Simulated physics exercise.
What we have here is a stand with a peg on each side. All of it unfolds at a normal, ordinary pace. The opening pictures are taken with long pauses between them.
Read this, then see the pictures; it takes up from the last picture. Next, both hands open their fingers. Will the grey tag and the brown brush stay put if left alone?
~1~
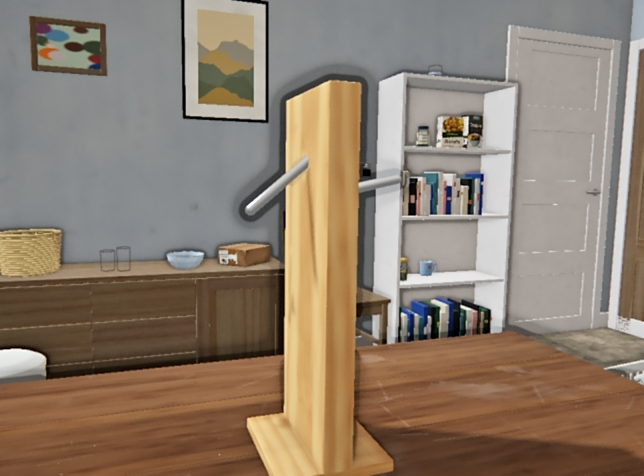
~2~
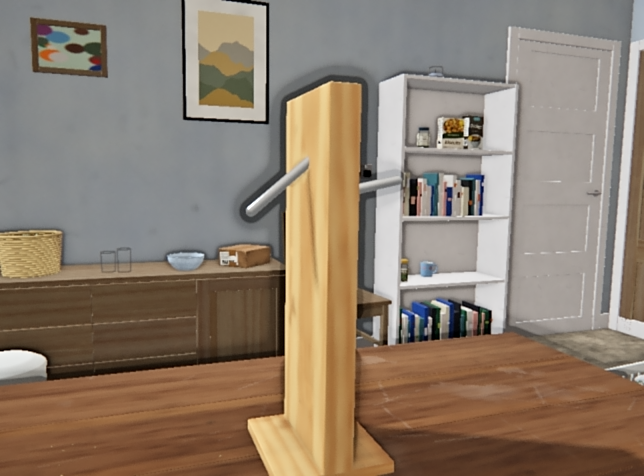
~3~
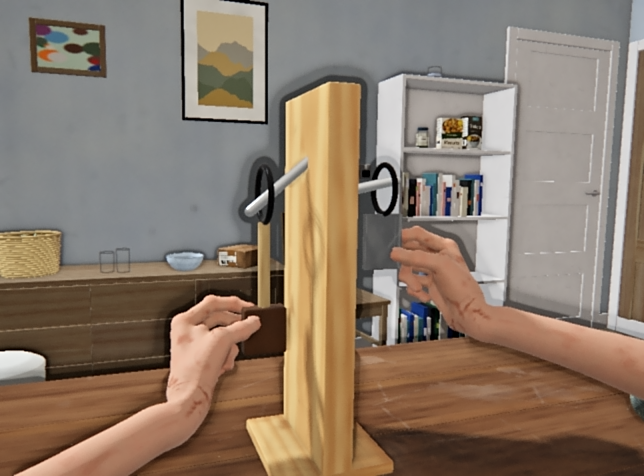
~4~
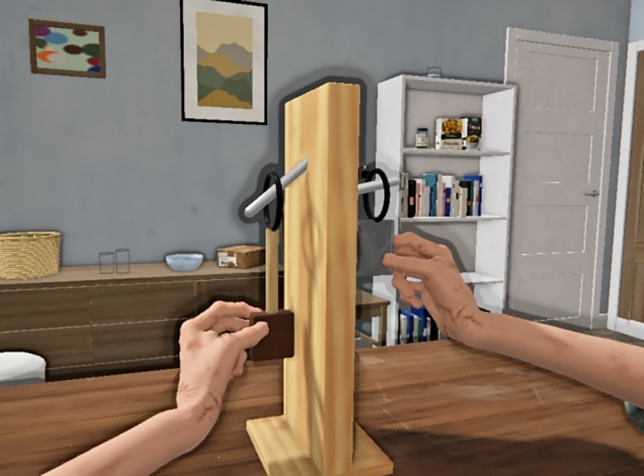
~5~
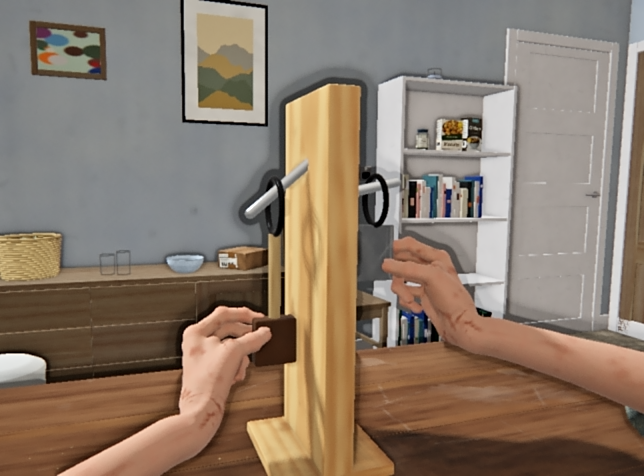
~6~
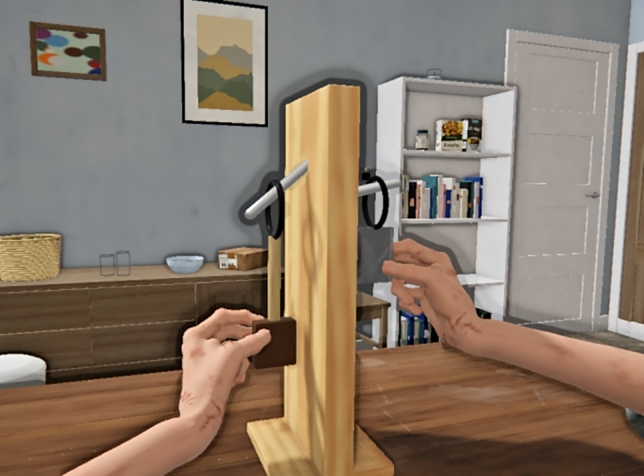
In the end, the grey tag stays put, the brown brush drops.
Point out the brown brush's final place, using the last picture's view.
At about (165, 466).
Then, 0.16 s past the last view, grey tag at rest near (374, 230); brown brush leaning 20° off how it started near (253, 314).
Then, 0.26 s past the last view, grey tag at rest near (374, 230); brown brush in the air near (213, 385).
Then, 0.34 s past the last view, grey tag at rest near (374, 230); brown brush in the air near (173, 441).
Finally, the grey tag stays on its peg, near (374, 230); the brown brush falls off, near (164, 466).
